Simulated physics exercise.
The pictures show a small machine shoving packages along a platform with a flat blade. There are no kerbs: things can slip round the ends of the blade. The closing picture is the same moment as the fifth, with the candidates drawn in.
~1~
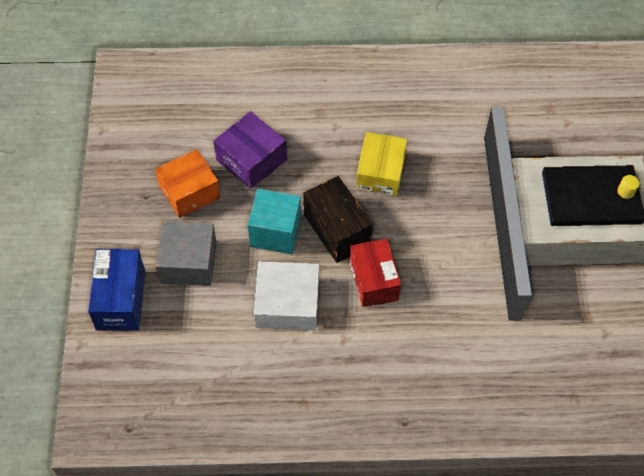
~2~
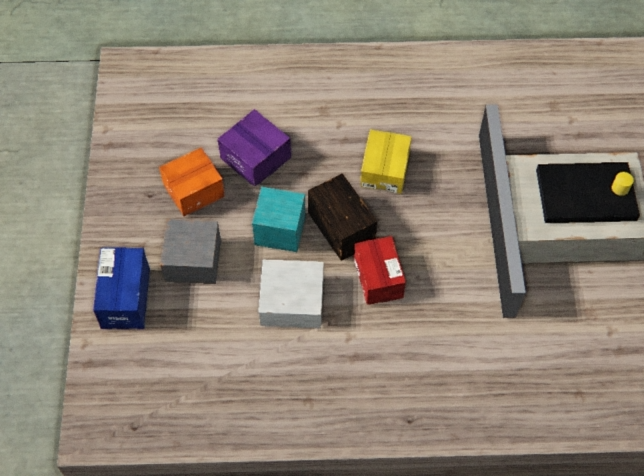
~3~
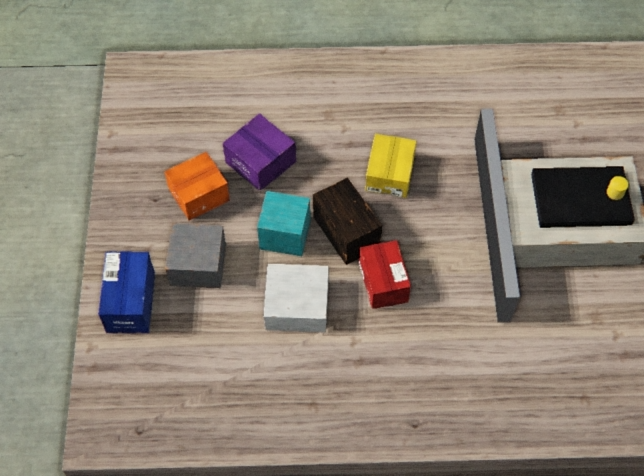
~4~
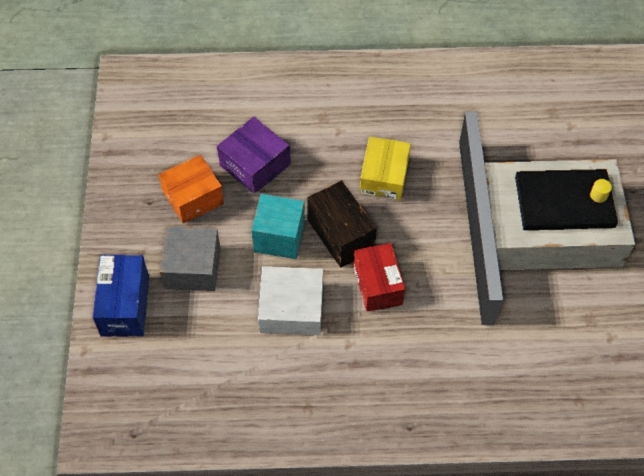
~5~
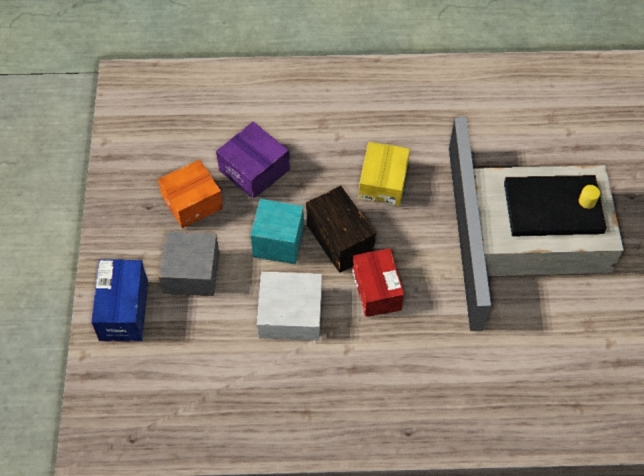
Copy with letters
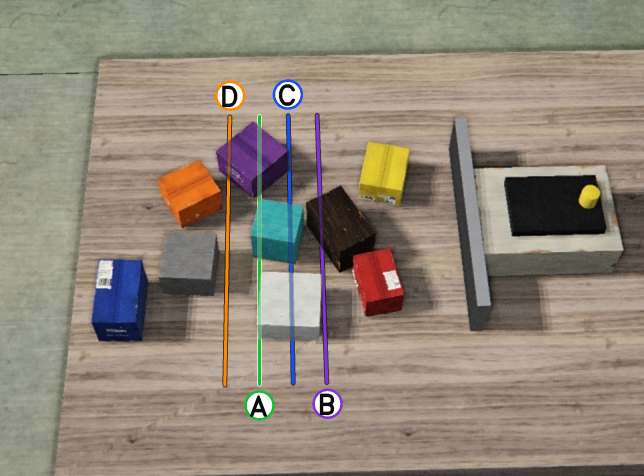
A small machine with a flat grey blade crept left across a wooden platform toward a scattered group of colourful boxes, which stayed where they were as the view shifted slightly.
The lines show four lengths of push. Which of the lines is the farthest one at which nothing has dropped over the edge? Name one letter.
Nothing falls up to D.
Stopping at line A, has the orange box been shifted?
Yes.
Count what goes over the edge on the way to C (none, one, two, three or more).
By then, none.
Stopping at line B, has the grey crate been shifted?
No.
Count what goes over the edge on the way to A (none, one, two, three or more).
The count is none.
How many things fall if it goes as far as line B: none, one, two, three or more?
The count is none.
On the marked copy, A at (259, 240); B at (322, 239); C at (291, 239); D at (228, 241).
With D. Early on, robot (460, 207); yellow parcel (351, 176); red parcel (360, 284).
Further on, robot (373, 208); grey crate (173, 262); orange box (182, 197).
At the end, robot (306, 210); blue parcel (82, 309); grey crate (108, 261); nothing has fallen.
As for the rest, A is safe but short; B is safe but short; C is safe but short.
